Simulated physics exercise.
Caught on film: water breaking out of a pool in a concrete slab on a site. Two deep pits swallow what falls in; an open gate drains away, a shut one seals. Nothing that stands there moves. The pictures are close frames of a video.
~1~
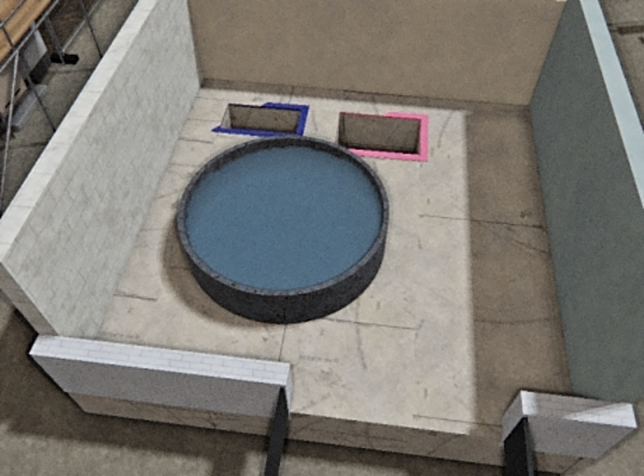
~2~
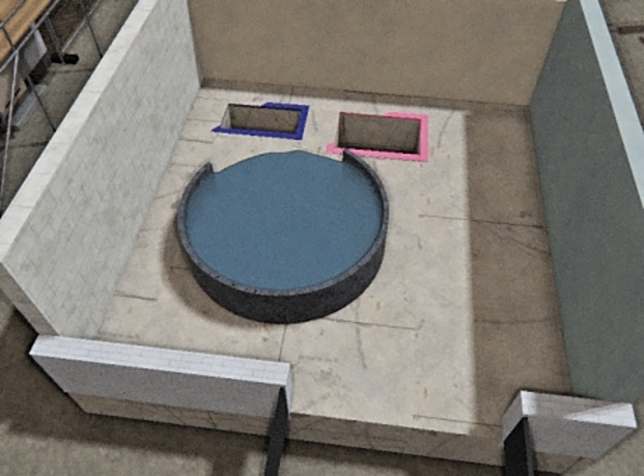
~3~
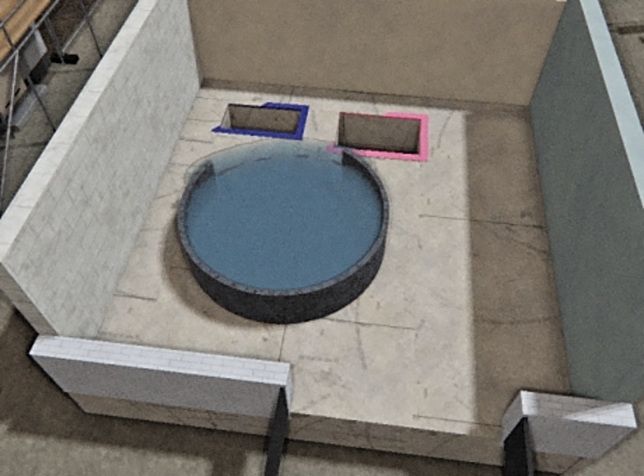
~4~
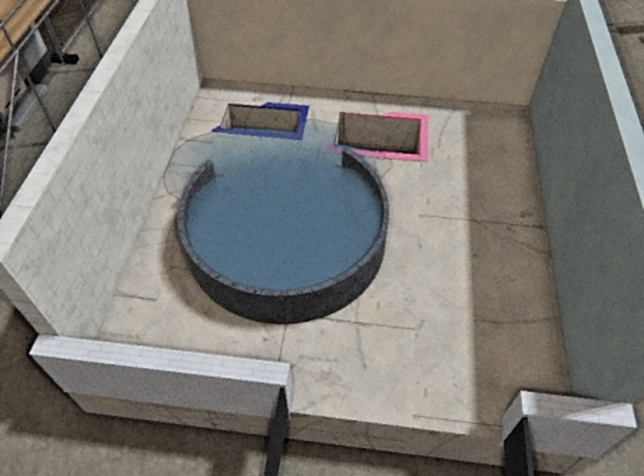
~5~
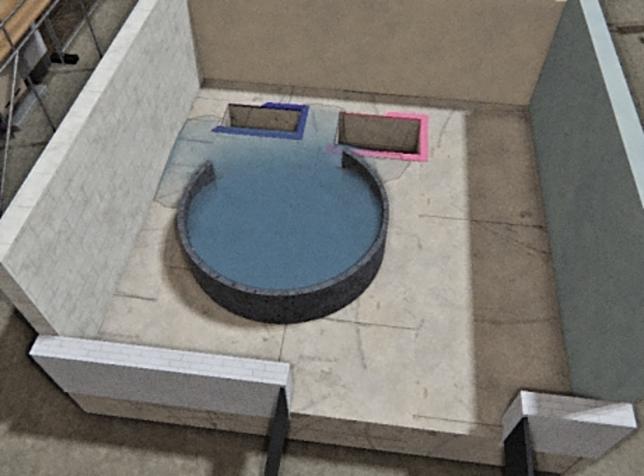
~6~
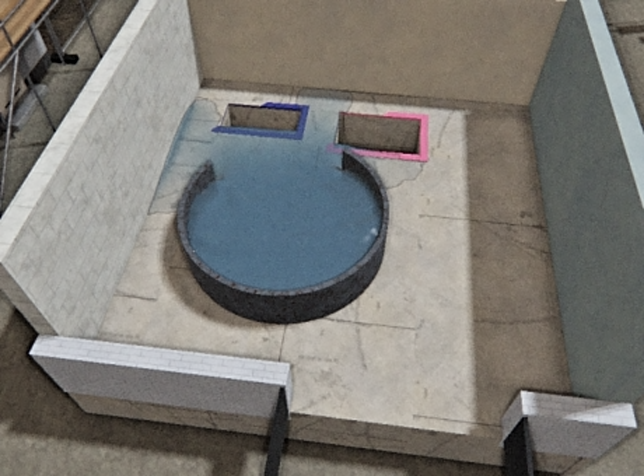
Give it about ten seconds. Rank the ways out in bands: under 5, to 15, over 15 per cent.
In the end: The gate takes not even 5 %; the pink pit takes above 15 %; the blue pit takes above 15 %.
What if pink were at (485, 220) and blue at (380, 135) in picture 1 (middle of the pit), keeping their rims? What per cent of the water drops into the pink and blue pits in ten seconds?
Roughly, in per cent: Pink 10, blue 40.
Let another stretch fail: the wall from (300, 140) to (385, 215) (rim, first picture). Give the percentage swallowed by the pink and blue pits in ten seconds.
Per cent: Pink 50, blue 4.
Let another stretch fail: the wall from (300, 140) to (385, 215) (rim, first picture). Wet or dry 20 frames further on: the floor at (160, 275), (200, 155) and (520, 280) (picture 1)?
In turn: Free of water, clear, flooded.
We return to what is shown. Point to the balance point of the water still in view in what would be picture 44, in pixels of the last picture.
I would point to (302, 198).
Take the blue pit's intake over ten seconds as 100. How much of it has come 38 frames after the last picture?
Near 85 in a hundred.
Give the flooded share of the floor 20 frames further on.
I make it 40 per cent.
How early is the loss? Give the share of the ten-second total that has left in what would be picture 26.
Some 60 per cent.
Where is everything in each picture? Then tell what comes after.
The round tank at (284, 210) is whole and still, in the first picture.
The front is at a hidden place, out from the gap on the round tank's far side, in the second picture.
Water pours out on the round tank's far side and has run to (365, 158), in the third picture.
Water pours out on the round tank's far side and has run to (384, 155), in the fourth picture.
Water pours out on the round tank's far side and has run to (403, 157), in the fifth picture.
Water pours out on the round tank's far side and has run to (194, 103), in the sixth picture.
A moment on, water covers 25 % of the floor; the gate 0 %, the pink pit 5 %, the blue pit 10 %.
Next, water covers 30 % of the floor; the gate 0 %, the pink pit 9 %, the blue pit 20 %.
Then, water covers 40 % of the floor; the gate 0 %, the pink pit 13 %, the blue pit 35 %.
Later, water covers 55 % of the floor; the gate 0 %, the pink pit 19 %, the blue pit 48 %.
In the end, water covers 55 % of the floor; the gate 0 %, the pink pit 22 %, the blue pit 55 %.
